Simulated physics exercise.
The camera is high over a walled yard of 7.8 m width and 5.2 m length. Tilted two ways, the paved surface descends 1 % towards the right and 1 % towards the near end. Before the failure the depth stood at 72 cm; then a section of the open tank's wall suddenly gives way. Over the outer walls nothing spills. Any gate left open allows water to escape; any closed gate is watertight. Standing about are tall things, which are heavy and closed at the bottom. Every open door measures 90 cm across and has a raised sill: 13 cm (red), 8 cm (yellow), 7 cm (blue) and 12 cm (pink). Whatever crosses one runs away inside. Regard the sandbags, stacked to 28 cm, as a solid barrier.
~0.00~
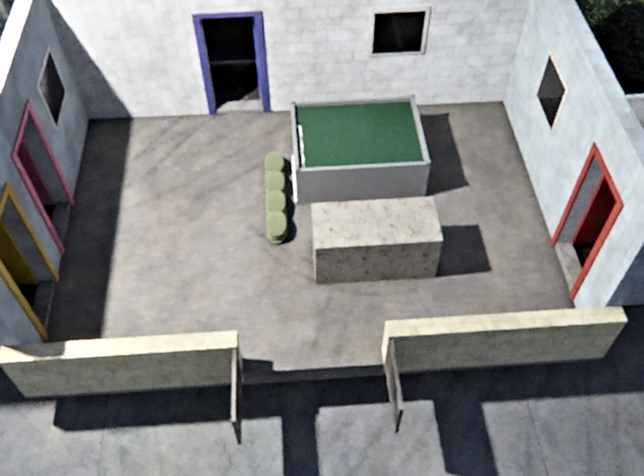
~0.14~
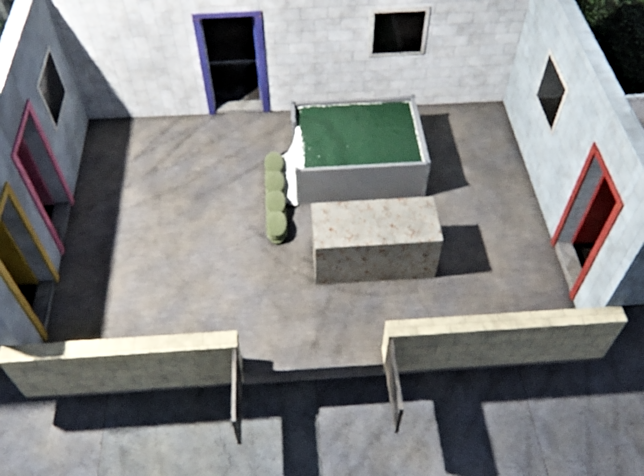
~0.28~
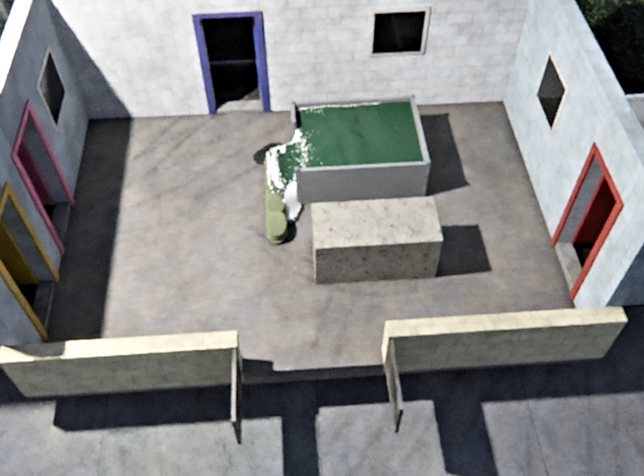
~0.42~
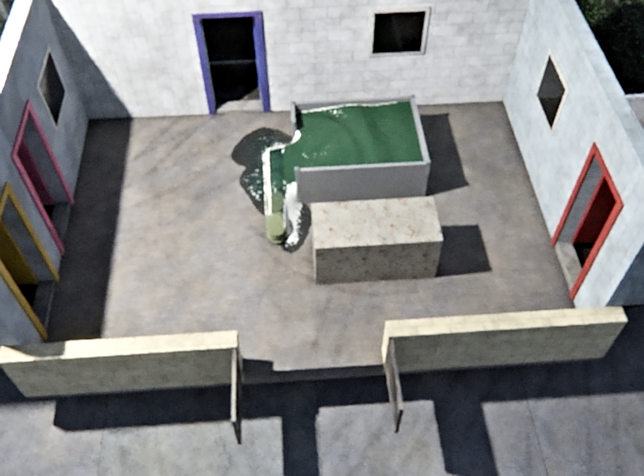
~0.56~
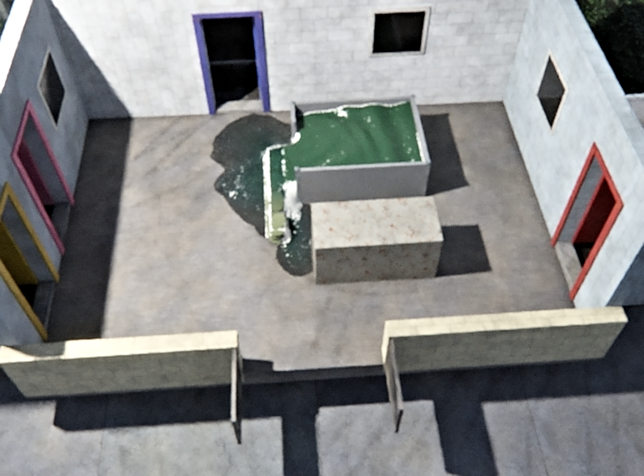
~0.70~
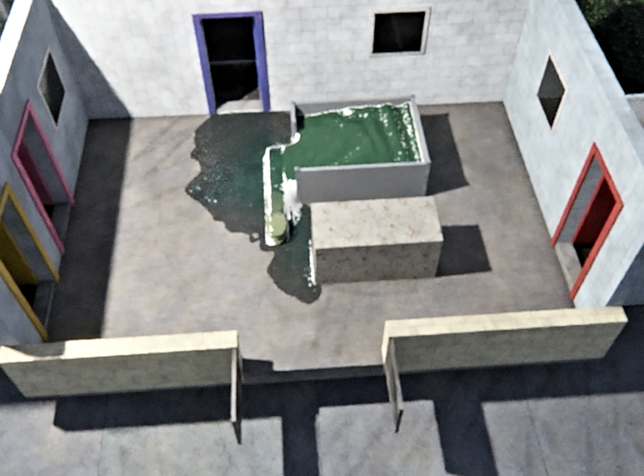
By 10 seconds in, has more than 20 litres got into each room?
The red door will undershoot the limit; the yellow door will undershoot the limit; the blue door will overshoot the limit; the pink door will undershoot the limit.
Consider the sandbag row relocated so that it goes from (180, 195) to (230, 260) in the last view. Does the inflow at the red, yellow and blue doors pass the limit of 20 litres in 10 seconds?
So then red is inside it, yellow is inside it and blue is inside it.
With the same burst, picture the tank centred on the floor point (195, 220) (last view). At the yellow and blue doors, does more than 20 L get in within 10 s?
Well, yellow ends up beyond the mark and blue ends up inside the mark.
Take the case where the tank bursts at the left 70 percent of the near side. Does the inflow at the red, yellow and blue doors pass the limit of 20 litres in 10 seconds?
In that case, red door: Less than that, yellow door: Less than that, blue door: Less than that.
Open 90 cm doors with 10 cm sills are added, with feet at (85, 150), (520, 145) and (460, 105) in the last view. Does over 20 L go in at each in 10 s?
Door 1: Higher; door 2: Lower; door 3: Lower.
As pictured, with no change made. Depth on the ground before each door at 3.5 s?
You'd see red at 0 cm, yellow at 6 cm, blue at 11 cm and pink at 9 cm.
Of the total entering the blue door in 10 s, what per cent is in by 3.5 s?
Share: ~ 80 %.
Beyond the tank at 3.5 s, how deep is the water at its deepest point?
Up to near 38 cm.
After 1.4 s water covers 35 % of the floor and is deepest (56 cm) near (287, 185); red door not reached, yellow door not reached, blue door 13 cm at the sill, 9 L in, pink door not reached.
After 2.2 s water covers 55 % of the floor and is deepest (44 cm) near (287, 177); red door not reached, yellow door not reached, blue door 15 cm at the sill, 42 L in, pink door 12 cm at the sill, 0 L in.
After 3.5 s water covers 50 % of the floor and is deepest (38 cm) near (287, 185); red door not reached, yellow door 6 cm at the sill, 0 L in, blue door 11 cm at the sill, 65 L in, pink door 9 cm at the sill, 1 L in.
After 6.0 s water covers 70 % of the floor and is deepest (27 cm) near (287, 193); red door 3 cm at the sill, 0 L in, yellow door 4 cm at the sill, 0 L in, blue door 8 cm at the sill, 79 L in, pink door 4 cm at the sill, 1 L in.
After 10.0 s water covers 85 % of the floor and is deepest (20 cm) near (287, 193); red door 7 cm at the sill, 0 L in, yellow door 4 cm at the sill, 0 L in, blue door 6 cm at the sill, 81 L in, pink door 3 cm at the sill, 1 L in.
